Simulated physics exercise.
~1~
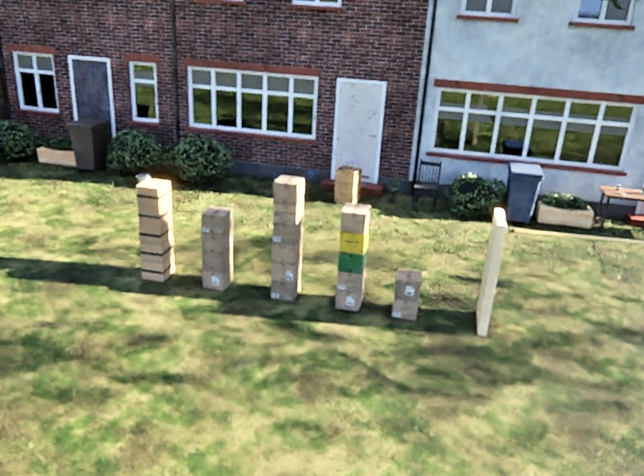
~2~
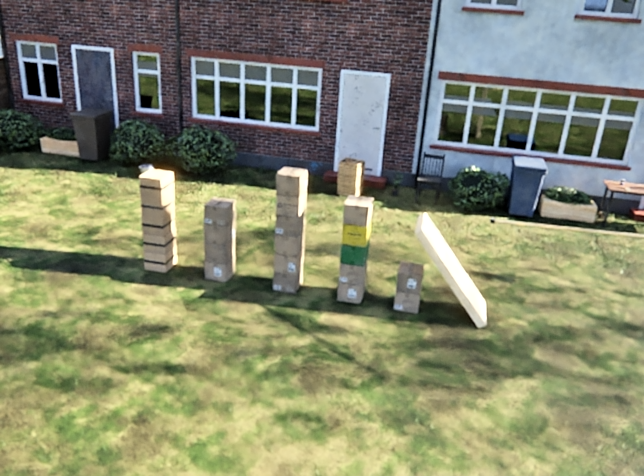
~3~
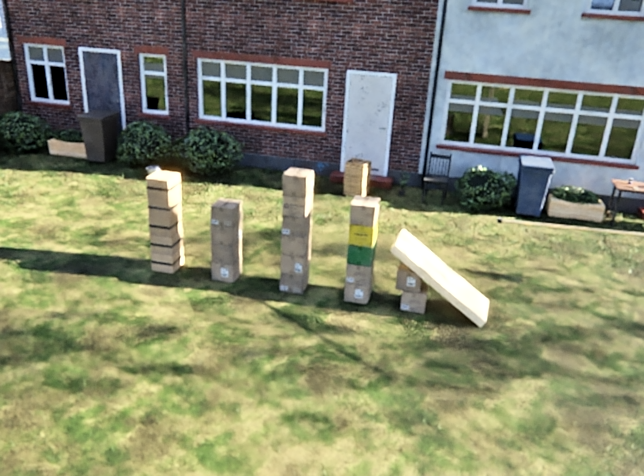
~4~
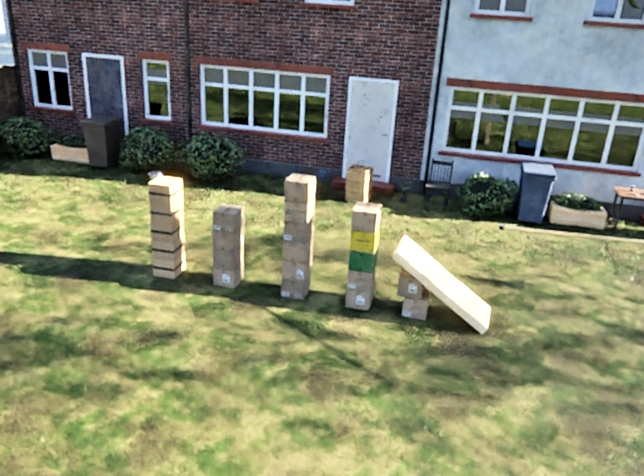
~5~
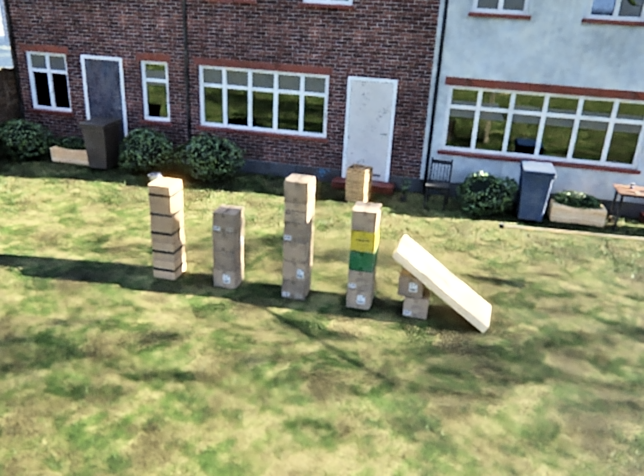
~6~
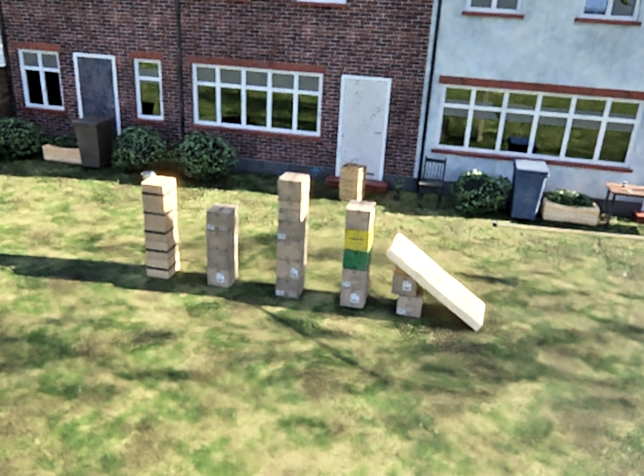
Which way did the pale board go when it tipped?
It tipped over to the left, towards the shortest pile of cartons.
